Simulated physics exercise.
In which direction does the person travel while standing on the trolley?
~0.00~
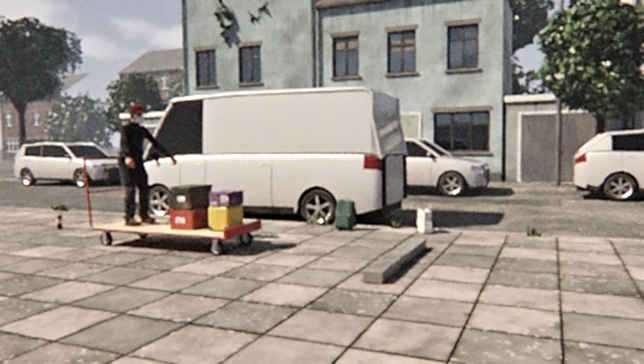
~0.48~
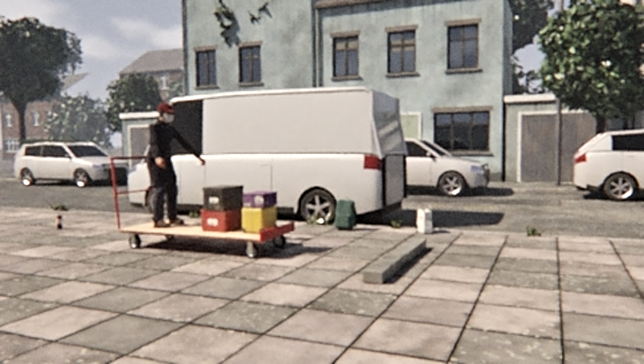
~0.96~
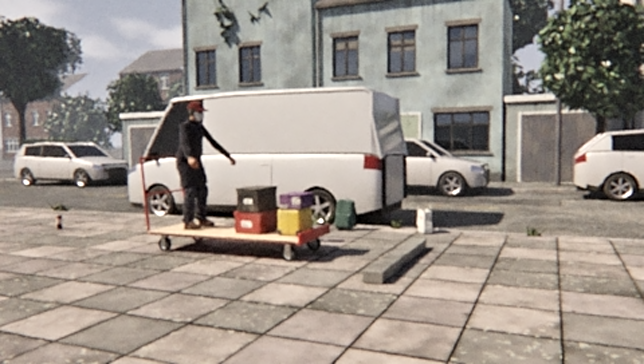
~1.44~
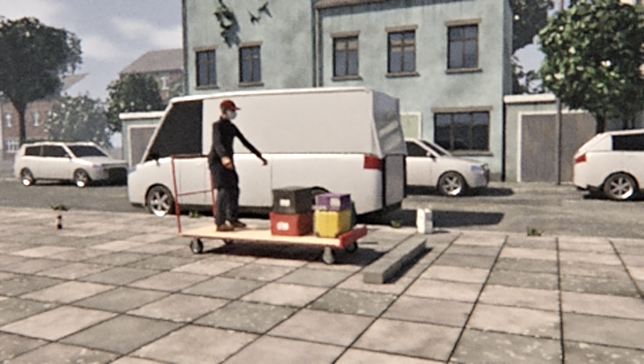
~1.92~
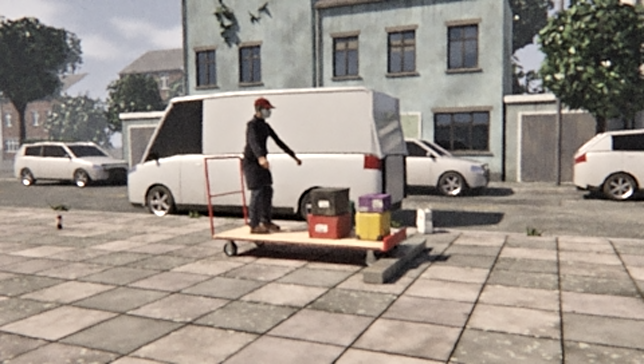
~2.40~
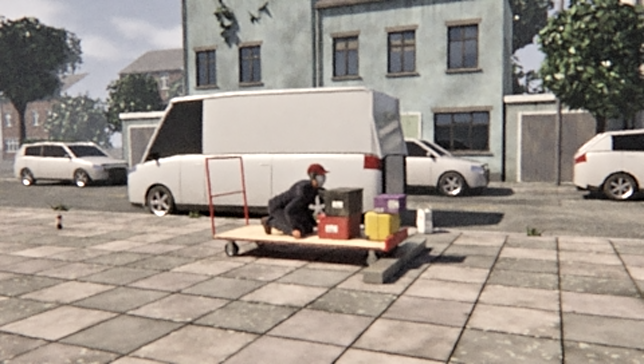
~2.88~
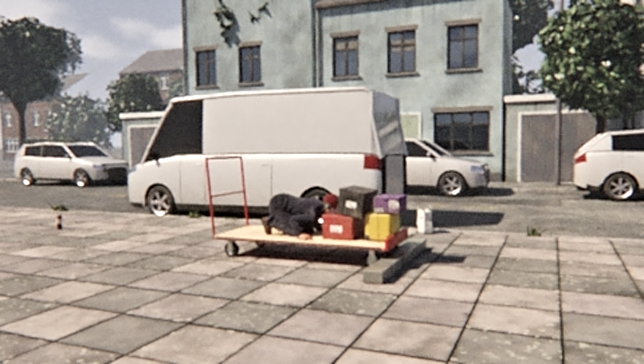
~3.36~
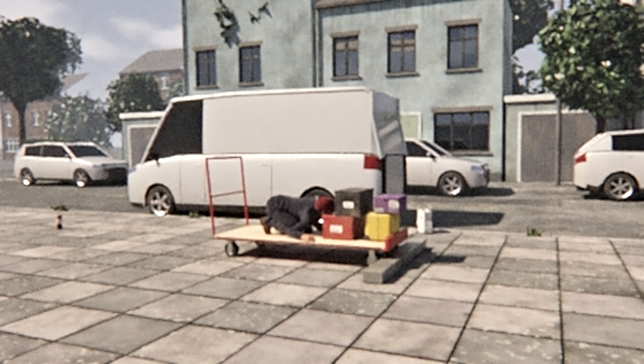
The person travels to the right, riding on the trolley as it rolls towards the kerb.
